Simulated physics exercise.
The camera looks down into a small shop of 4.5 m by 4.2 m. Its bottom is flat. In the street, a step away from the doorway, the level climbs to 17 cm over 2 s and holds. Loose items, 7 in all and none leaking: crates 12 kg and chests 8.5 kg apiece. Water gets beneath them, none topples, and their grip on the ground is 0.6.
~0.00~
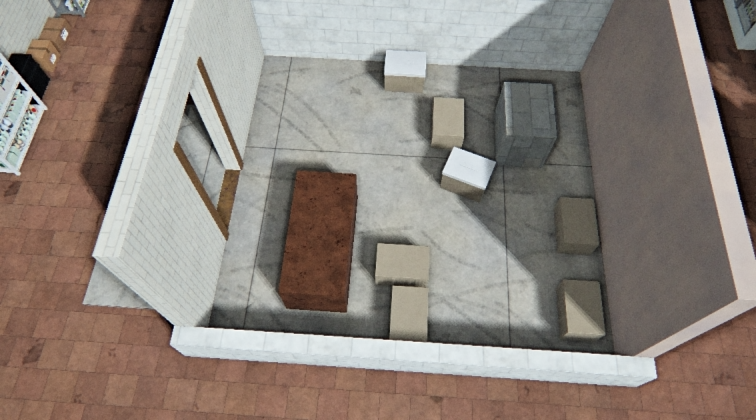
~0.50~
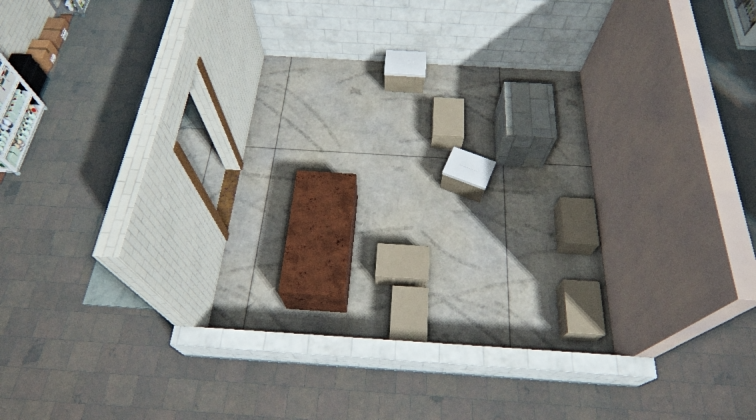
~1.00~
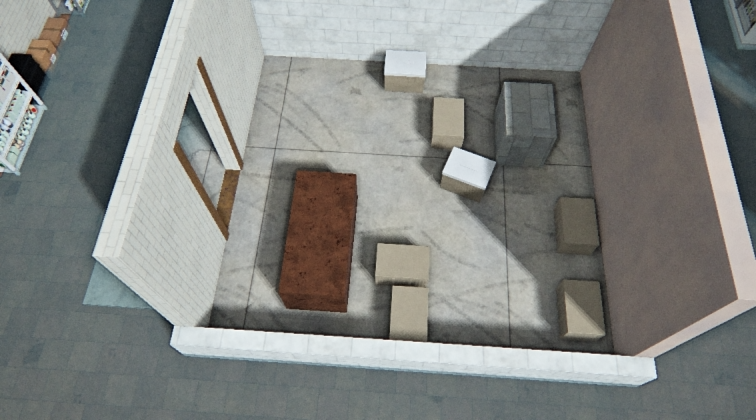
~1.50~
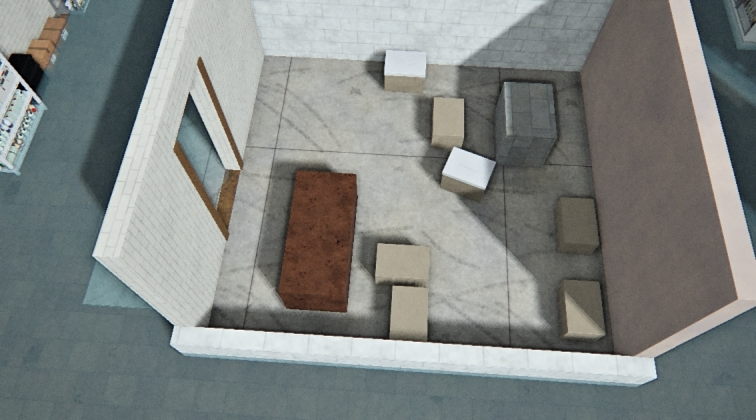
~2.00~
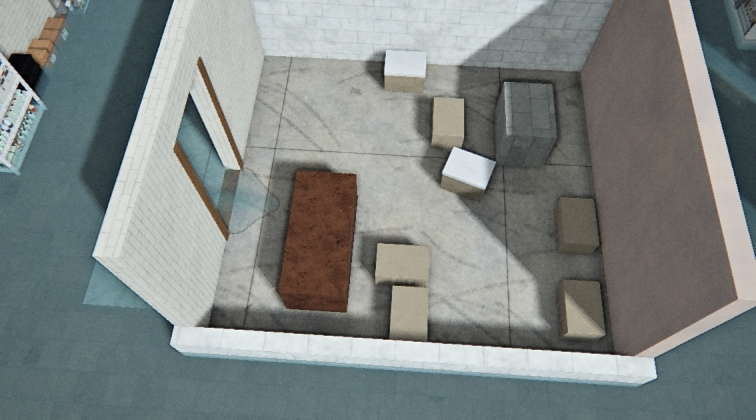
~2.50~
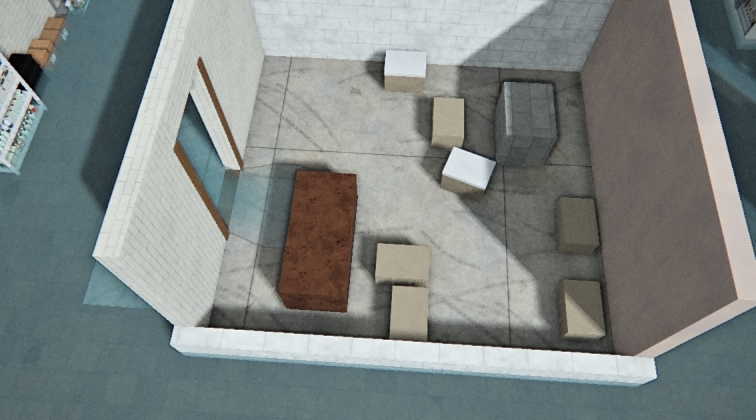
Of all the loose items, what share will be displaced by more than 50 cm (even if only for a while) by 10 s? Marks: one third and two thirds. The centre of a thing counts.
It is under a third.
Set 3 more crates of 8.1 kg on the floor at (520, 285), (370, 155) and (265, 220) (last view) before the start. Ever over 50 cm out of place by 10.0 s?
In that order: Under, over, over.
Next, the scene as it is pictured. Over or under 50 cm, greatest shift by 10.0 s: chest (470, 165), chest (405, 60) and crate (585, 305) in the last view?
In turn: Under, over, under.
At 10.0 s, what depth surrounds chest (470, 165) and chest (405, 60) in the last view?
Roughly 3 and 7 cm.
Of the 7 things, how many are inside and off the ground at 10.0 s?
I count 2.
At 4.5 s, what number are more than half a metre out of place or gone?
By then 0.
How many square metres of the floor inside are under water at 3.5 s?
About 4.0 m2.
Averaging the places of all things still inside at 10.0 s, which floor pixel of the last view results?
At about (501, 213).
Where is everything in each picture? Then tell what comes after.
In the first frame, a crate at (403, 261) rests on the ground; a crate at (449, 116) rests on the ground; water covers 0.0 m2; 0 of 7 have shifted.
In the second frame, a crate at (403, 261), on the bottom; a crate at (449, 116), on the bottom; 0.0 m2 under water; 0 of 7 have shifted.
In the third frame, a crate at (403, 261), on the bottom; a crate at (449, 116) rests on the ground; 0.0 m2 under water; 0 of 7 have shifted.
In the fourth frame, a crate at (403, 261) rests on the ground; a crate at (449, 116) rests on the ground; water covers 0.0 m2; 0 of 7 have shifted.
In the fifth frame, a crate at (403, 261) rests on the ground; a crate at (449, 116), on the bottom; 0.3 m2 under water; 0 of 7 have shifted.
In the sixth frame, a crate at (403, 261), on the bottom; a crate at (449, 116), on the bottom; water covers 0.9 m2; 0 of 7 have shifted.
After 3.5 s 0 of 7 are over 50 cm from their spots; 0 afloat.
After 4.5 s 0 of 7 are over 50 cm from their spots; 0 afloat.
After 7.0 s 1 of 7 are over 50 cm from their spots; 0 afloat.
After 10.0 s 2 of 7 are over 50 cm from their spots, and 2 have been at some point; 2 afloat.
